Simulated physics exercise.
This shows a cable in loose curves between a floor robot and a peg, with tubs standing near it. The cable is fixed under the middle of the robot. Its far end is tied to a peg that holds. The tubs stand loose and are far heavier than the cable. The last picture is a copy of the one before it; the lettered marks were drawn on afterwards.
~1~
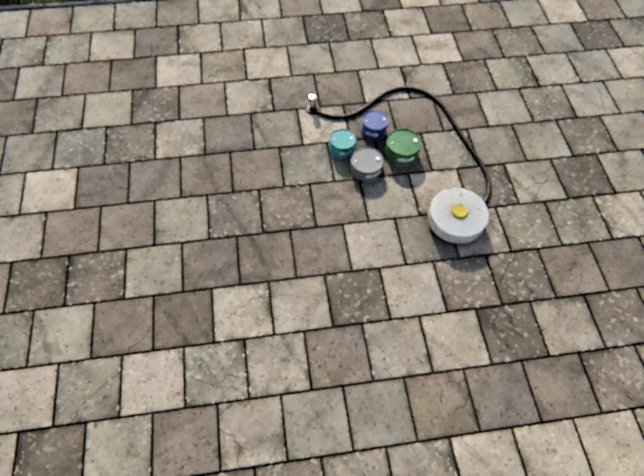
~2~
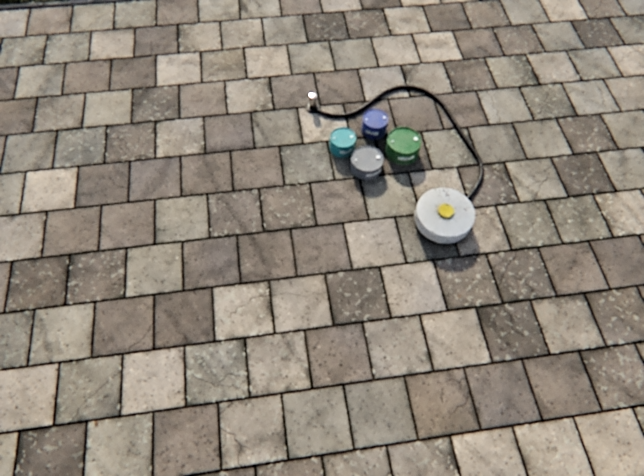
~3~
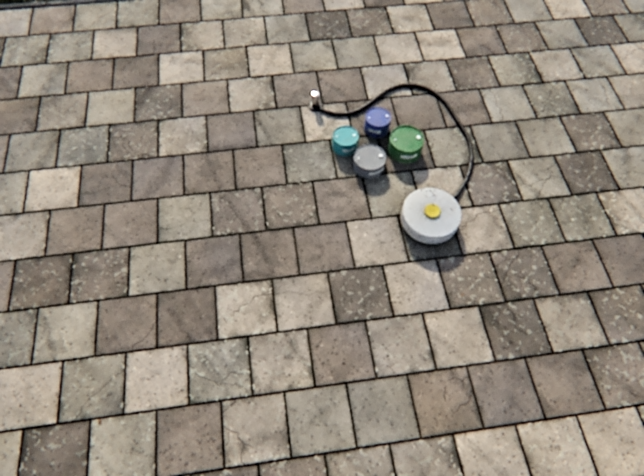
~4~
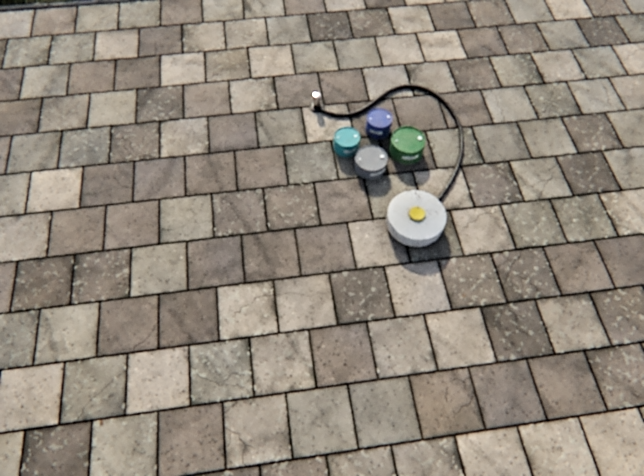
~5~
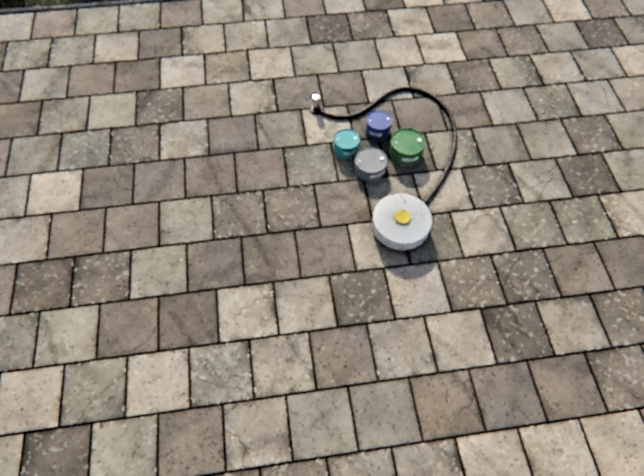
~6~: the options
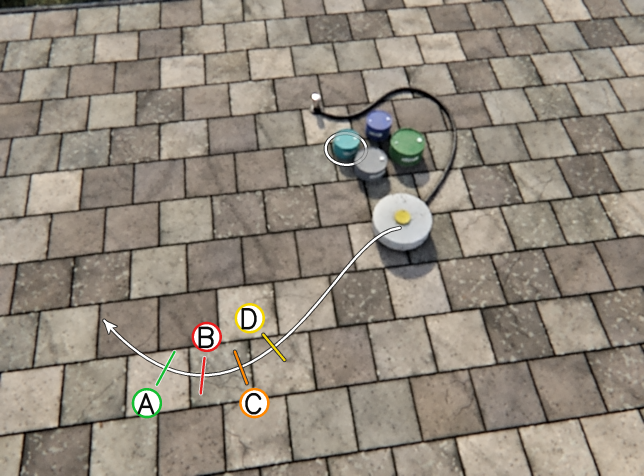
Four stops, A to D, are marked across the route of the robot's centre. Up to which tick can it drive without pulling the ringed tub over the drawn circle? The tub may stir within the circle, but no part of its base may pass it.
As far as tick D.
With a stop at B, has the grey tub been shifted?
Yes.
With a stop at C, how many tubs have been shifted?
Four.
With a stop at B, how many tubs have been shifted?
Four.
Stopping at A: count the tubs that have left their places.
Four.
On the marked copy, A at (166, 368); B at (203, 375); C at (241, 367); D at (274, 347); the ring at (346, 149); the route from (400, 228) via (269, 351) to (104, 320).
With D. Early on, robot (354, 255); turquoise tub (346, 144).
Further on, robot (314, 303); turquoise tub (346, 144).
At the end, robot (273, 343); grey tub (356, 172); turquoise tub (345, 145); green tub (379, 152); blue tub (364, 131); the turquoise tub is still in its ring.
As for the rest, A drags the ringed tub to (303, 146); B drags the ringed tub to (312, 148); C drags the ringed tub to (330, 147).
